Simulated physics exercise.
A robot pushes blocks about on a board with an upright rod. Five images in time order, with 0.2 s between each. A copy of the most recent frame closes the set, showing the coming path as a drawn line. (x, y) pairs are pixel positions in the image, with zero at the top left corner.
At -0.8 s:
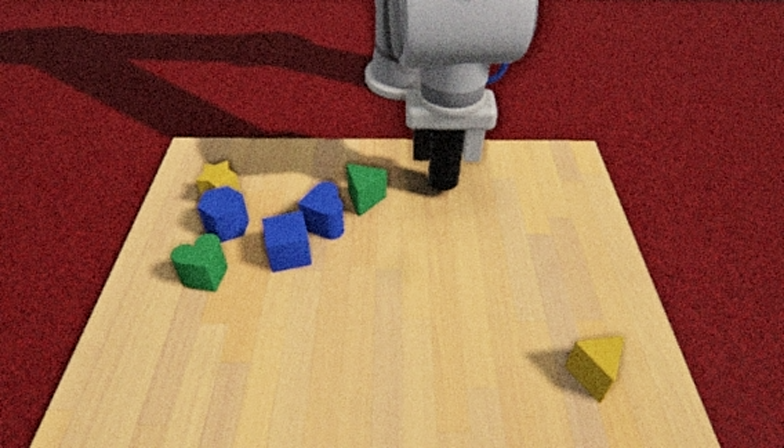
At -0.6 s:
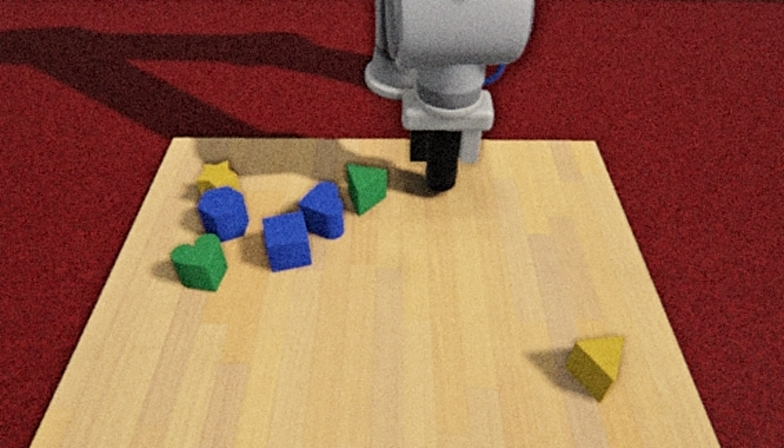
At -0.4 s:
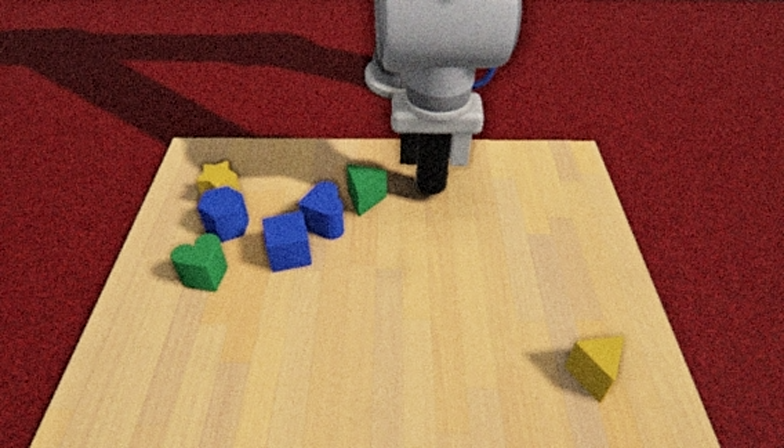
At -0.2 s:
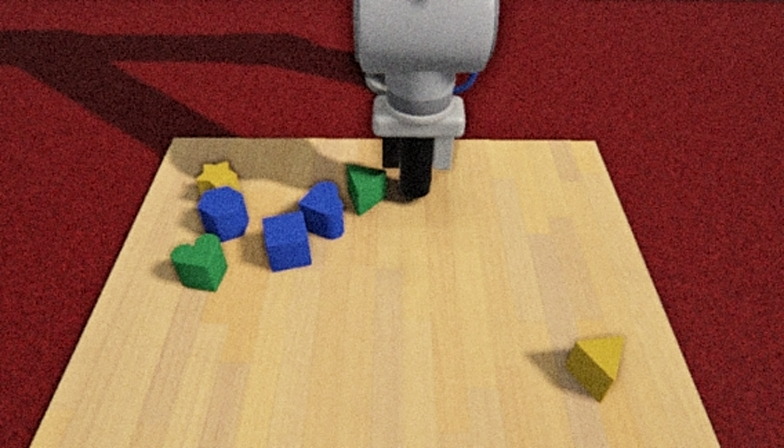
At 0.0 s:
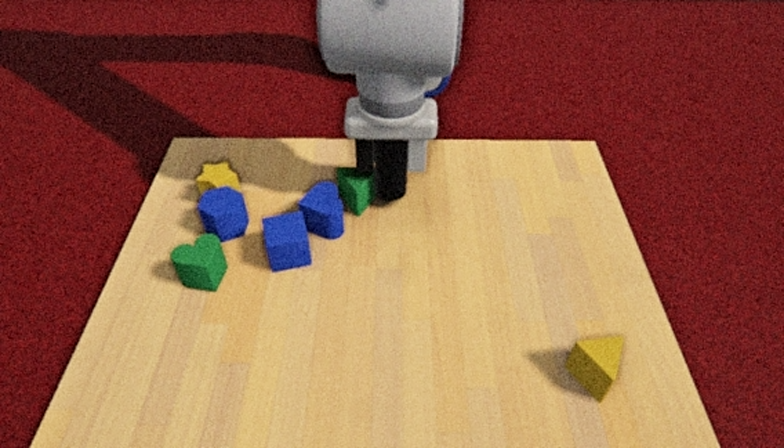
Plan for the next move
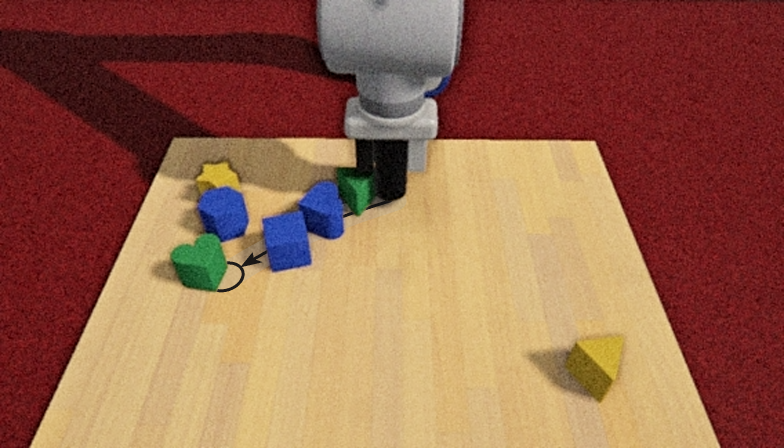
In the video, a robot arm with a dark upright rod moves left along the far side of a wooden board holding blue, green and yellow blocks, then nudges the green triangular block slightly left while the others stay still.
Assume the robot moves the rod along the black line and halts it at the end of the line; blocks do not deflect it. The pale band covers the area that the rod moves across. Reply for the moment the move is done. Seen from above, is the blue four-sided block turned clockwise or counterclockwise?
In a top view, it turns counterclockwise.
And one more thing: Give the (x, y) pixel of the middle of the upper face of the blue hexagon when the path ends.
Its top centre lands on (198, 198).
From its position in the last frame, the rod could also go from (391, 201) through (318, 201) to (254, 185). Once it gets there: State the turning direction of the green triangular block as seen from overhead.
The twist is anticlockwise.
Path on the board, from (391, 201) by way of (309, 230) to (225, 277).
The first path, step by step. One third of the way, rod at (335, 210); blue four-sided block at (280, 231); blue heart block at (300, 200); green triangular block at (322, 173), turned 15° clockwise.
Two thirds of the way, rod at (279, 235); blue hexagon at (208, 200), turned 25° clockwise; blue four-sided block at (249, 249), turned 95° anticlockwise; blue heart block at (243, 214), turned 25° clockwise; green triangular block at (320, 173), turned 25° clockwise.
At the end, rod at (222, 267); green heart block at (170, 261), turned 35° anticlockwise; blue hexagon at (198, 198), turned 60° clockwise; blue four-sided block at (220, 283), turned 160° anticlockwise; blue heart block at (205, 228), turned 70° clockwise; green triangular block at (320, 173), turned 25° clockwise.
